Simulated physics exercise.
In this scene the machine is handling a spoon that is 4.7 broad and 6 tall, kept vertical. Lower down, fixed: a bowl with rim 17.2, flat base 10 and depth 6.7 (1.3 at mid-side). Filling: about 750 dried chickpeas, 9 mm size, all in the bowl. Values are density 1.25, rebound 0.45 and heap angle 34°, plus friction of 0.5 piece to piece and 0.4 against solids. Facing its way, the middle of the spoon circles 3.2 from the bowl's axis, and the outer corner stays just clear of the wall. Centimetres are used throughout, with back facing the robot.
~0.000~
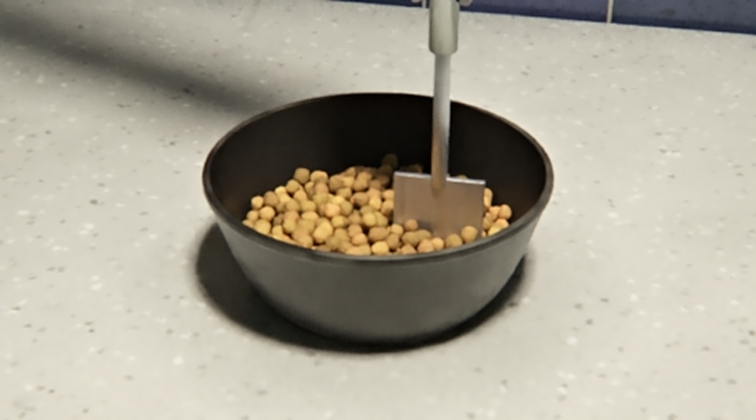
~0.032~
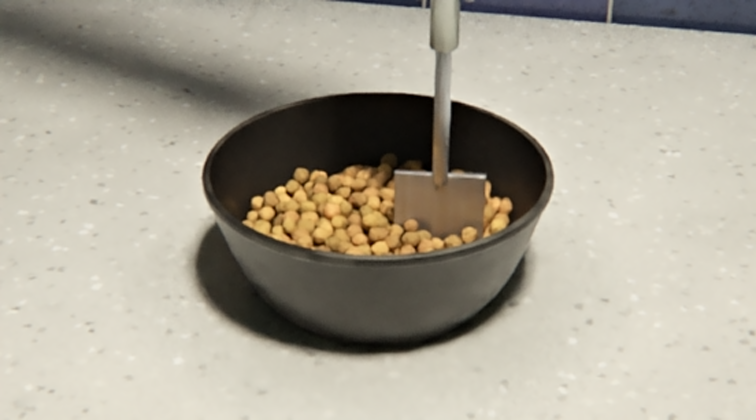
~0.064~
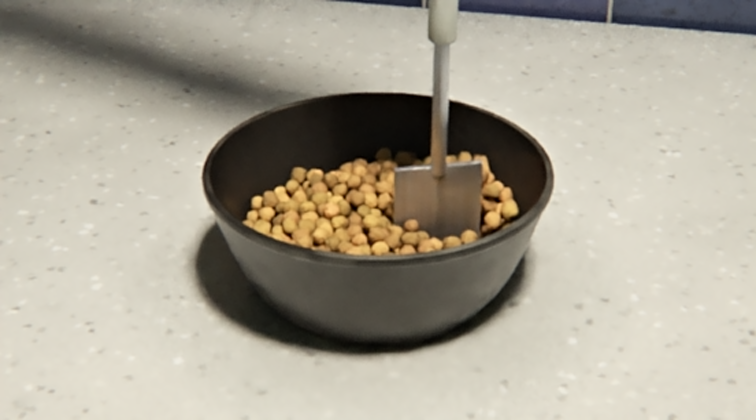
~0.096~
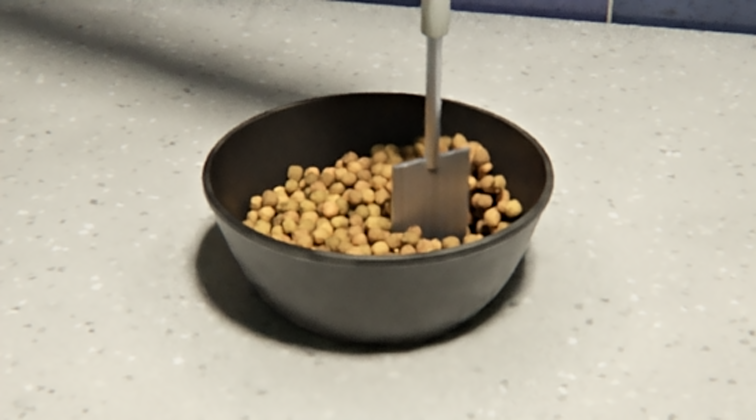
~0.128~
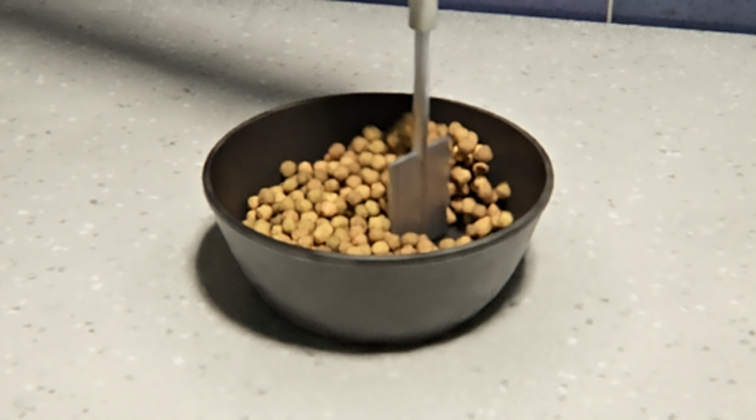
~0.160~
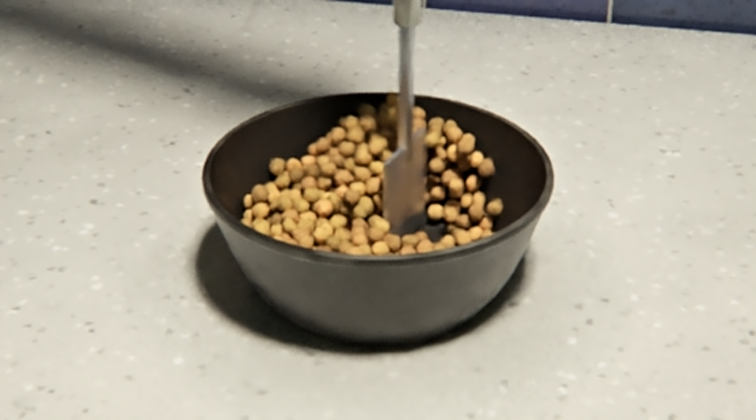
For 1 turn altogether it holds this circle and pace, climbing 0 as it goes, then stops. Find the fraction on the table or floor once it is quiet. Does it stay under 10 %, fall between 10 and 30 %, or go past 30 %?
It stays under 10 %.
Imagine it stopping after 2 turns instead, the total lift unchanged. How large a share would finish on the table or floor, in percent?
I'd expect around 5 per cent.
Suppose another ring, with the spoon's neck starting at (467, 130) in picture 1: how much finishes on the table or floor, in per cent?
About 15 per cent.
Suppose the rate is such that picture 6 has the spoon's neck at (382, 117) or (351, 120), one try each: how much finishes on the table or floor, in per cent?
Near 10 per cent for the first, near 15 per cent for the second.
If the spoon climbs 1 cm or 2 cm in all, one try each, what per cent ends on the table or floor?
I'd say some 0 per cent, and some 0 per cent.
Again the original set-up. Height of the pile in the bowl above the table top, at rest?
Around 7.0 cm above the table.
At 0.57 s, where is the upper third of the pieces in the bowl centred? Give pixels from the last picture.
Centre, approx.: (446, 235).
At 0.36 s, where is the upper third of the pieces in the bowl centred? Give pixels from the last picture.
Roughly at (278, 211).
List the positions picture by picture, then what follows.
In the first picture, spoon neck at (440, 151), 0° round; upper third of the load around (367, 226), from x 245 to 510, top at y 165; 754 in the bowl.
In the second picture, spoon neck at (441, 148), 7° round; upper third of the load around (369, 223), from x 245 to 510, top at y 160.
In the third picture, spoon neck at (439, 139), 24° round; upper third of the load around (379, 210), from x 245 to 510, top at y 155.
In the fourth picture, spoon neck at (432, 131), 41° round; upper third of the load around (376, 200), from x 245 to 515, top at y 140.
In the fifth picture, spoon neck at (421, 125), 58° round; upper third of the load around (371, 188), from x 245 to 505, top at y 120.
In the sixth picture, spoon neck at (405, 120), 76° round; upper third of the load around (357, 177), from x 245 to 500, top at y 100; 754 in the bowl.
By 0.36 s, 185° round, highest piece 9 above the table; 749 in the bowl, 2 on the table or floor, 3 in flight or on the tool.
By 0.57 s, 294° round, highest piece 8 above the table; 738 in the bowl, 15 on the table or floor, 1 in flight or on the tool.
By 0.87 s, 0° round, highest piece 7 above the table; 738 in the bowl, 16 on the table or floor.
By 1.57 s, 0° round, highest piece 7 above the table; 738 in the bowl, 16 on the table or floor.
Final count, 738 in the bowl, 16 on the table or floor. That is 2 % on the table or floor.
